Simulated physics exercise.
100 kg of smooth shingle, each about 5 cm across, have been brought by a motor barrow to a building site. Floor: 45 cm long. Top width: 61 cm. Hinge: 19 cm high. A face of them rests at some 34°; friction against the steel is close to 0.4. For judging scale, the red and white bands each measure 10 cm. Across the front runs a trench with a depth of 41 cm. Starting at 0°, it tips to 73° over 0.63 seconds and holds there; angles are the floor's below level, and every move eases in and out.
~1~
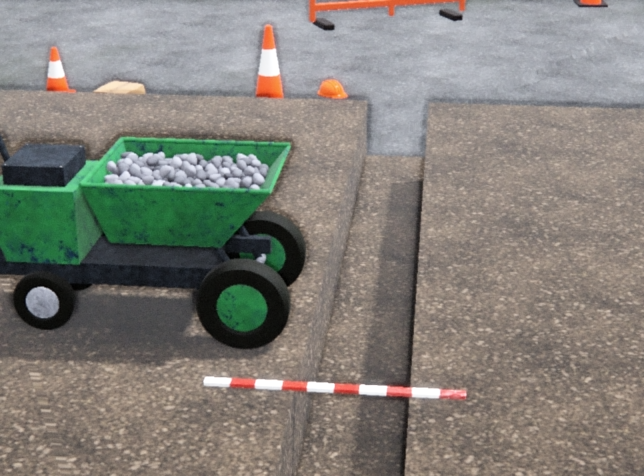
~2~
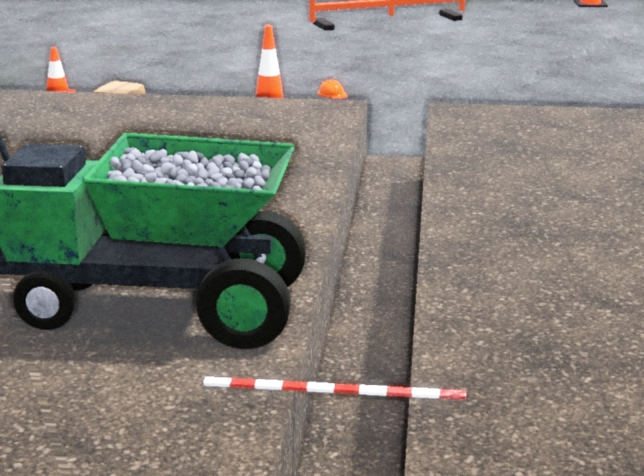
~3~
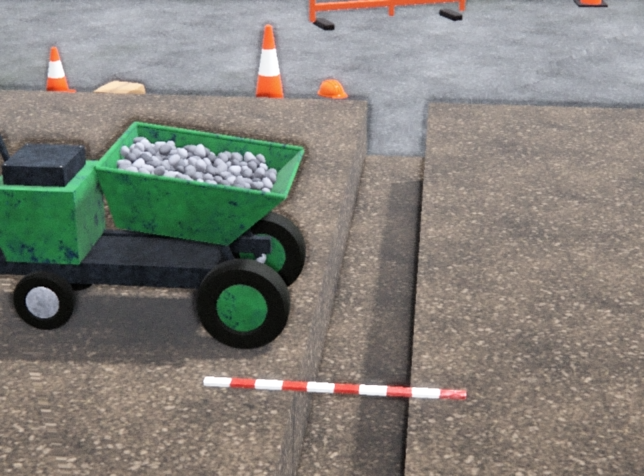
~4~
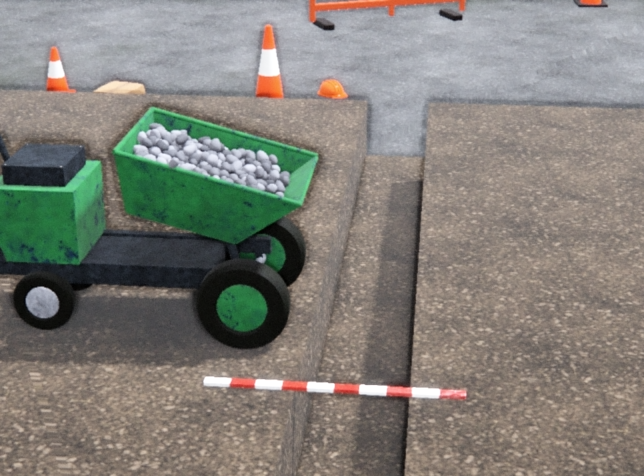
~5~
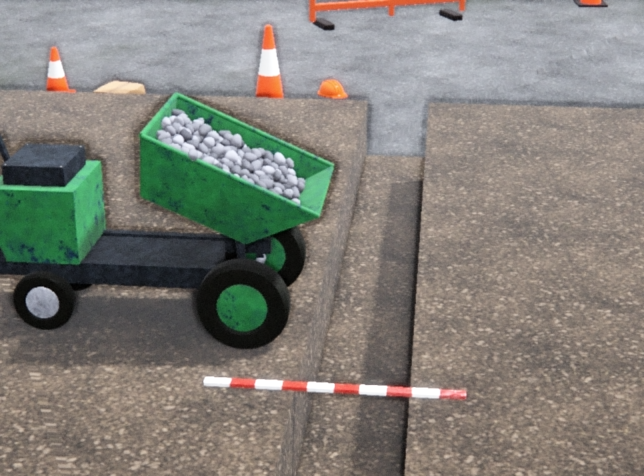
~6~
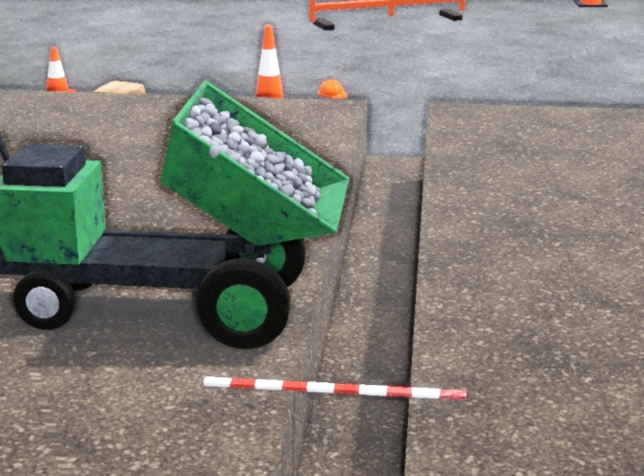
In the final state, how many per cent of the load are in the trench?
About 25 per cent are in the trench in the final state.
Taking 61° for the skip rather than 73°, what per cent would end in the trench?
It comes out at about 40 percent.
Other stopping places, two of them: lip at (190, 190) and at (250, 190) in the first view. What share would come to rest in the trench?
First place roughly 100%, second roughly 50%.
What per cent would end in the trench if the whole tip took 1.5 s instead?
In that case, around 40%.
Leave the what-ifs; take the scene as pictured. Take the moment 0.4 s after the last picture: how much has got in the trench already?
15 per cent or so by then.
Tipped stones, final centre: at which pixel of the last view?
(471, 324).
Then, 0.2 s after the last picture the floor is at 61°, 100 % in the skip; the foremost stones are at (358, 247).
Then, 0.4 s after the last picture the floor is at 73°, 54 % in the skip, 13 % in the trench, 33 % past the trench; the foremost stones are at (467, 323).
Then, 0.8 s after the last picture the floor is at 73°, 4 % in the skip, 21 % in the trench, 75 % past the trench; the foremost stones are past the picture's edge.
Then, 2.7 s after the last picture the floor is at 73°, 0 % in the skip, 25 % in the trench, 75 % past the trench; the foremost stones are past the picture's edge.
